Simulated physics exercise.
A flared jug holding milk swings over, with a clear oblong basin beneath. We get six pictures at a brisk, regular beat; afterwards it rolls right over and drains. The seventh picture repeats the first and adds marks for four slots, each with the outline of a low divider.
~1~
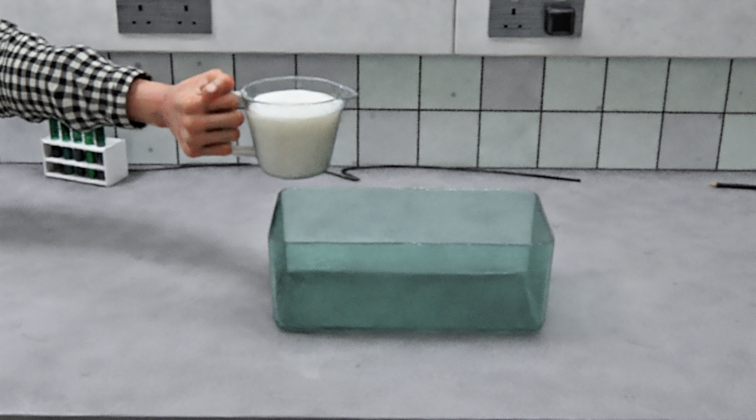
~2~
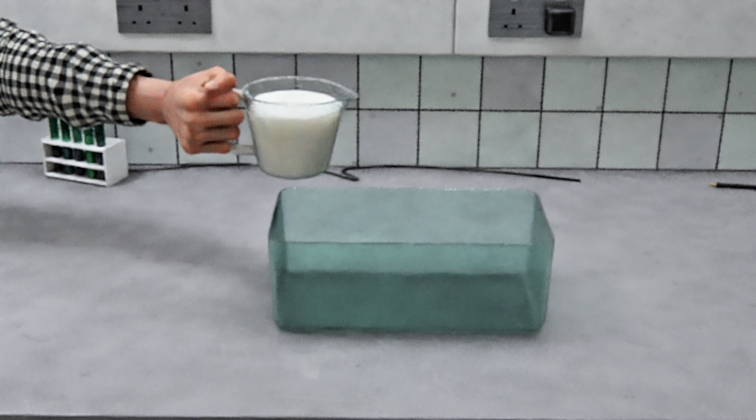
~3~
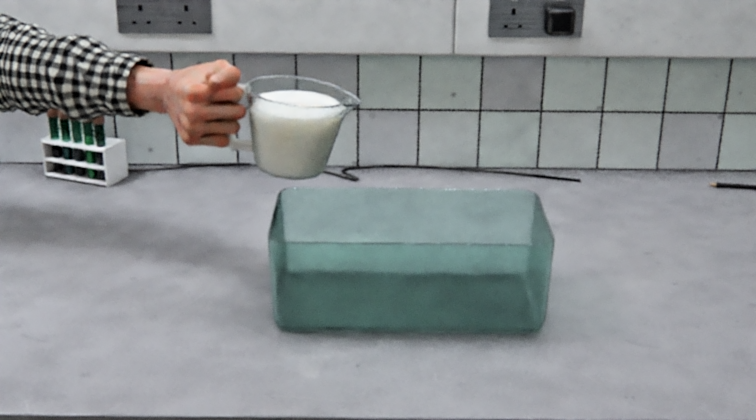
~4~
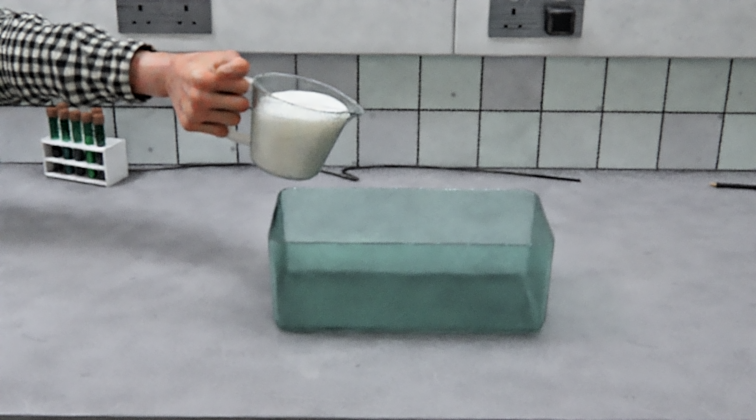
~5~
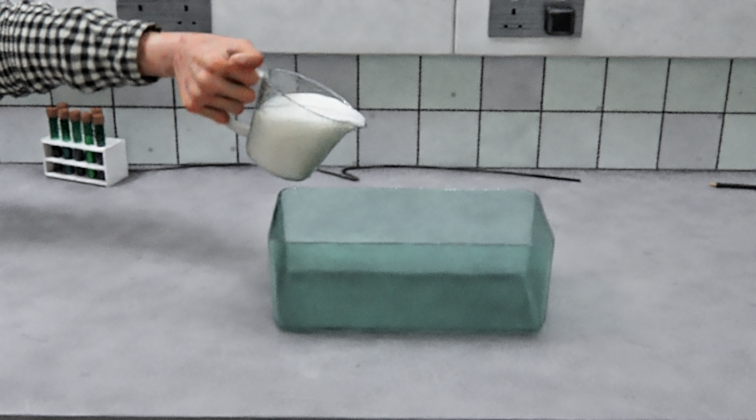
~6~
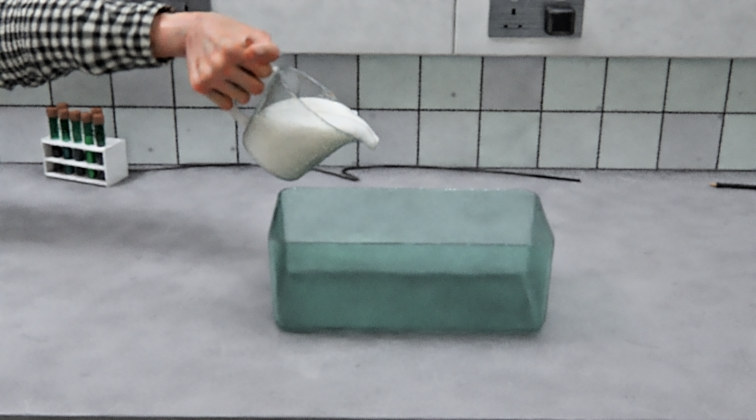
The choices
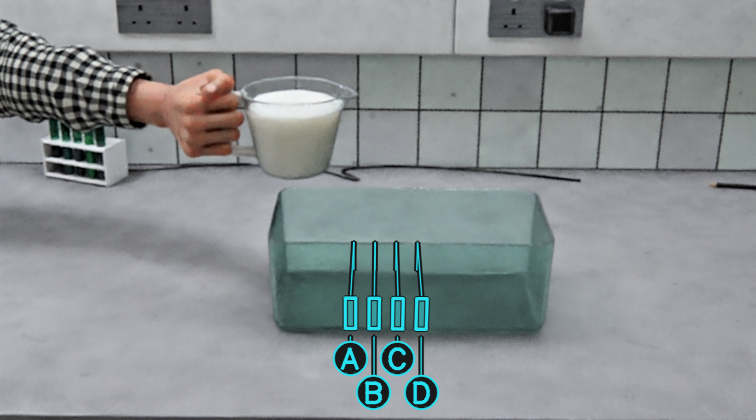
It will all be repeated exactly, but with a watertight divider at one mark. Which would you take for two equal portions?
It is C.
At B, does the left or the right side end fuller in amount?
The right side.
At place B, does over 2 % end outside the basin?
No.
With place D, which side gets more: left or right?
More ends on the left.
On the marked copy, A at (350, 336); B at (373, 336); C at (397, 336); D at (421, 336).
If A is chosen, about 4 % ends left of the wall and 96 % right of it.
If B is chosen, about 11 % ends left of the wall and 88 % right of it.
If C is chosen, about 56 % ends left of the wall and 43 % right of it.
If D is chosen, about 88 % ends left of the wall and 10 % right of it.
